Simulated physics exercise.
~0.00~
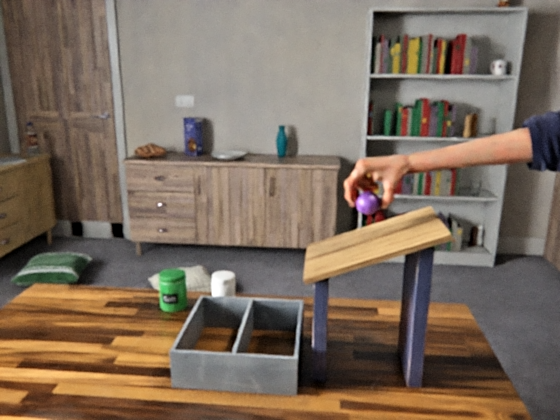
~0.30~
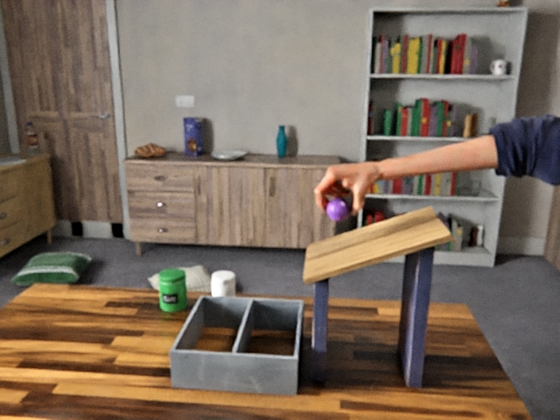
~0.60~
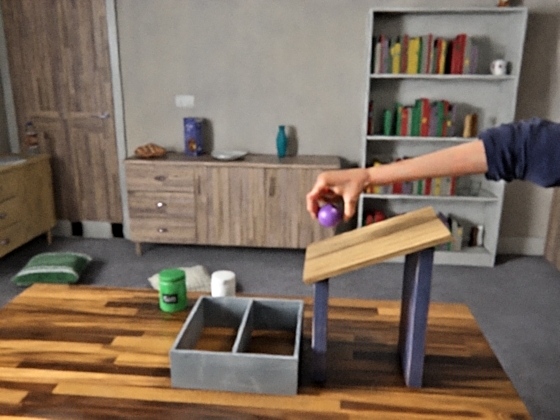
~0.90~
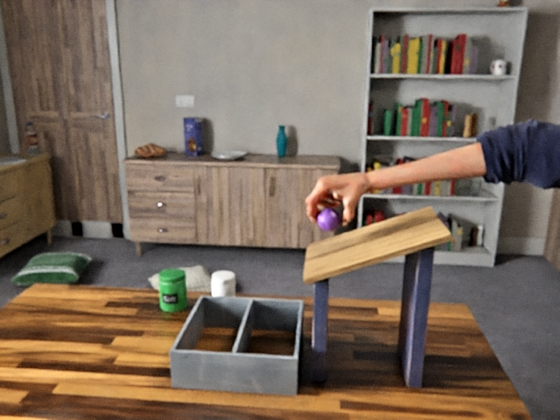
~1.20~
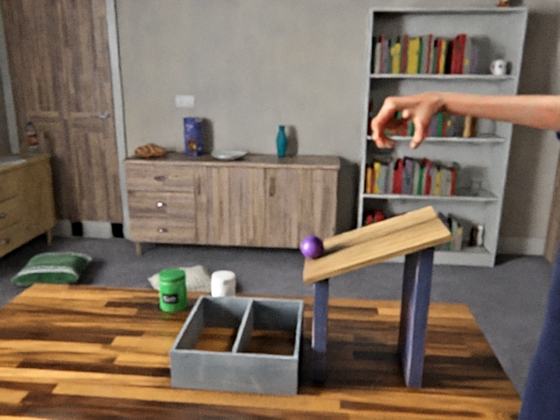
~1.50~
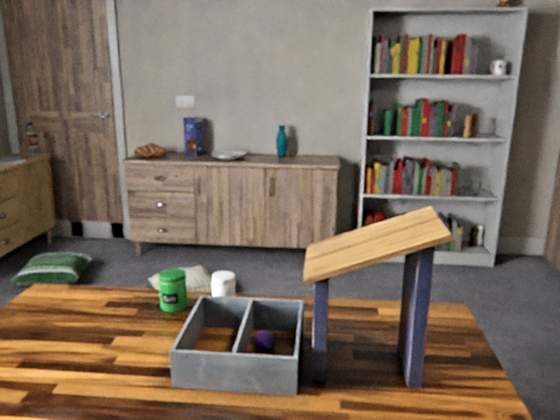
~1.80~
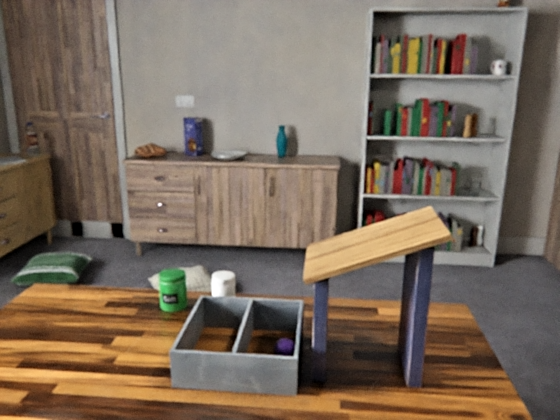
A hand releases a purple onion on a sloped board, and it drops into the tray's nearer bay.
